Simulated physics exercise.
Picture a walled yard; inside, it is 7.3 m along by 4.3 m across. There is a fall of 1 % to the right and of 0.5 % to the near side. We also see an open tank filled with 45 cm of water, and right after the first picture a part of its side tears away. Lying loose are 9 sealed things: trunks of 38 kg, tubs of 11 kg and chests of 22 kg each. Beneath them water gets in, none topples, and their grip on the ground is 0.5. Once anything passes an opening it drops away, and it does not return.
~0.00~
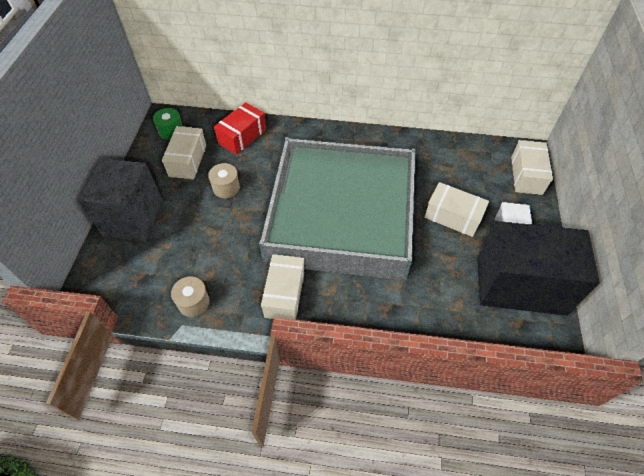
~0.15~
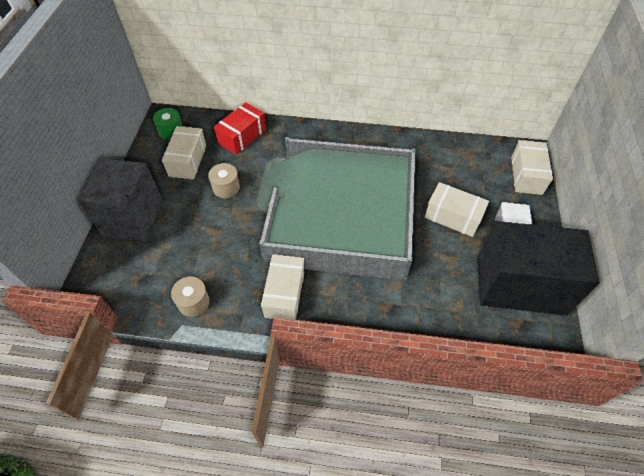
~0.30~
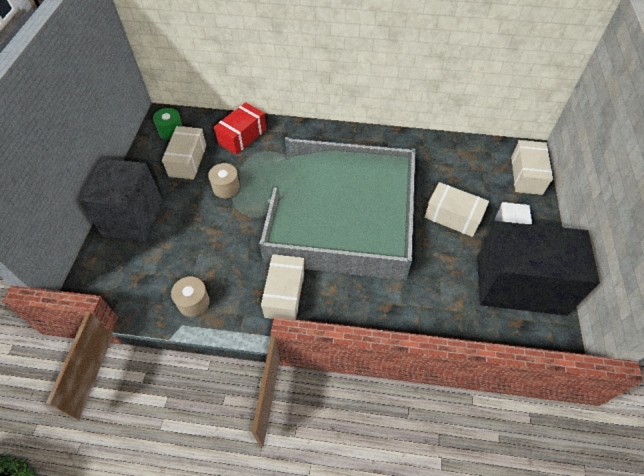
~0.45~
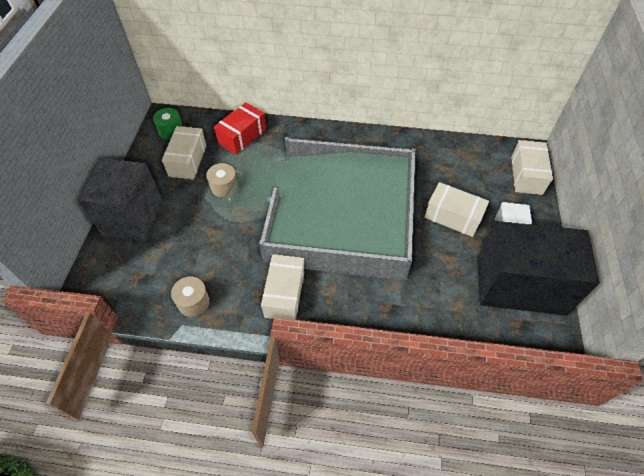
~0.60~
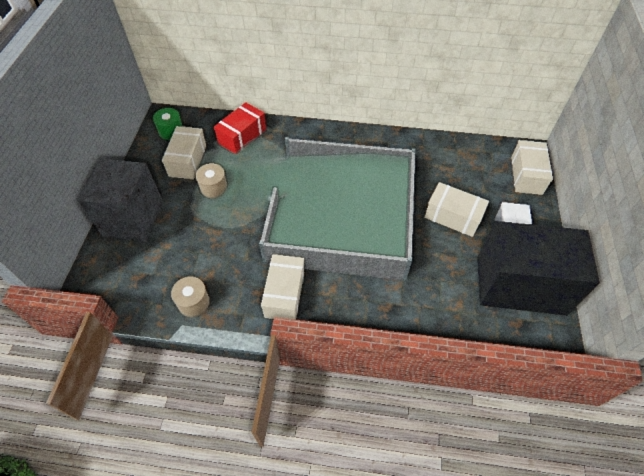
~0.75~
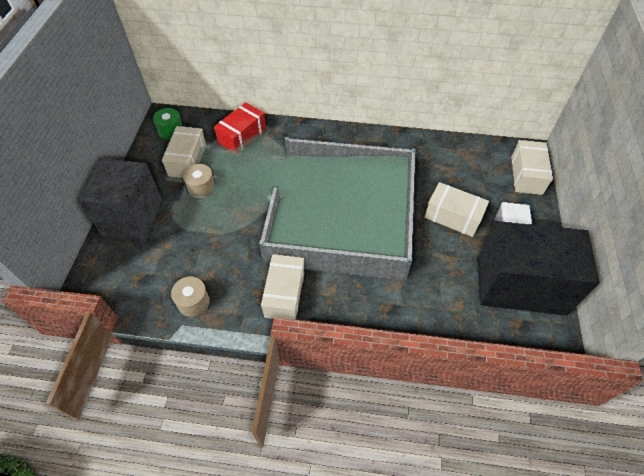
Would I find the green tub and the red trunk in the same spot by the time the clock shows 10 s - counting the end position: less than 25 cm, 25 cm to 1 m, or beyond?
Here's what I'd expect: The green tub is pushed a long way while the red trunk is pushed a long way.
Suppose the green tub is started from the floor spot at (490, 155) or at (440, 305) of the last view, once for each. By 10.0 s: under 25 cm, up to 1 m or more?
Well, the first time it keeps still, and the second time it keeps still.
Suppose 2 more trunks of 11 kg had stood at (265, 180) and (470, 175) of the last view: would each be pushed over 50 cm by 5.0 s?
Beyond the mark, below the mark.
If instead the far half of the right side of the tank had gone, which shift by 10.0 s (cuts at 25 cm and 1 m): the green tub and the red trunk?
Green tub: Essentially stationary; red trunk: Essentially stationary.
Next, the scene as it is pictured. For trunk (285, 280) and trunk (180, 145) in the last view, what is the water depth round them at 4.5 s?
Depths: Near 1 cm, then near 15 cm.
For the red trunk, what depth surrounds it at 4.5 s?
Depth: About 11 cm.
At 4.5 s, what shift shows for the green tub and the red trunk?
Roughly 40 and 50 cm.
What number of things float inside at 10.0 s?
1 at that moment.
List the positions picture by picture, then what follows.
The green tub at (166, 117) rests on the ground; the red trunk at (239, 120) rests on the ground; 3.9 m2 under water; 0 of 9 have shifted, in the first frame.
The green tub at (166, 117) rests on the ground; the red trunk at (239, 120), on the bottom; 4.3 m2 under water; 0 of 9 have shifted, in the second frame.
The green tub at (166, 117), on the bottom; the red trunk at (239, 120) rests on the ground; water covers 4.9 m2; 0 of 9 have shifted, in the third frame.
The green tub at (166, 117), on the bottom; the red trunk at (239, 120), on the bottom; 5.5 m2 under water; 0 of 9 have shifted, in the fourth frame.
The green tub at (166, 117), on the bottom; the red trunk at (239, 120) rests on the ground; 6.1 m2 under water; 1 of 9 have shifted, in the fifth frame.
The green tub at (166, 117), on the bottom; the red trunk at (239, 120), on the bottom; water covers 6.6 m2; 1 of 9 have shifted, in the sixth frame.
After 2.0 s the green tub is near (151, 108), 0.4 m from its start, aground; the red trunk is near (221, 103), 0.6 m from its start, aground; 0 of 9 are out; 1 afloat.
After 4.5 s the green tub is near (187, 112), 0.4 m from its start, afloat; the red trunk is near (265, 110), 0.5 m from its start, aground; 0 of 9 are out; 3 afloat.
After 7.0 s the green tub is near (215, 114), 0.9 m from its start, afloat; the red trunk is near (330, 119), 1.6 m from its start, aground; 0 of 9 are out; 1 afloat.
After 10.0 s the green tub is near (283, 136), 2.1 m from its start, afloat; the red trunk is near (330, 119), 1.6 m from its start, aground; 1 of 9 are out; 1 afloat.
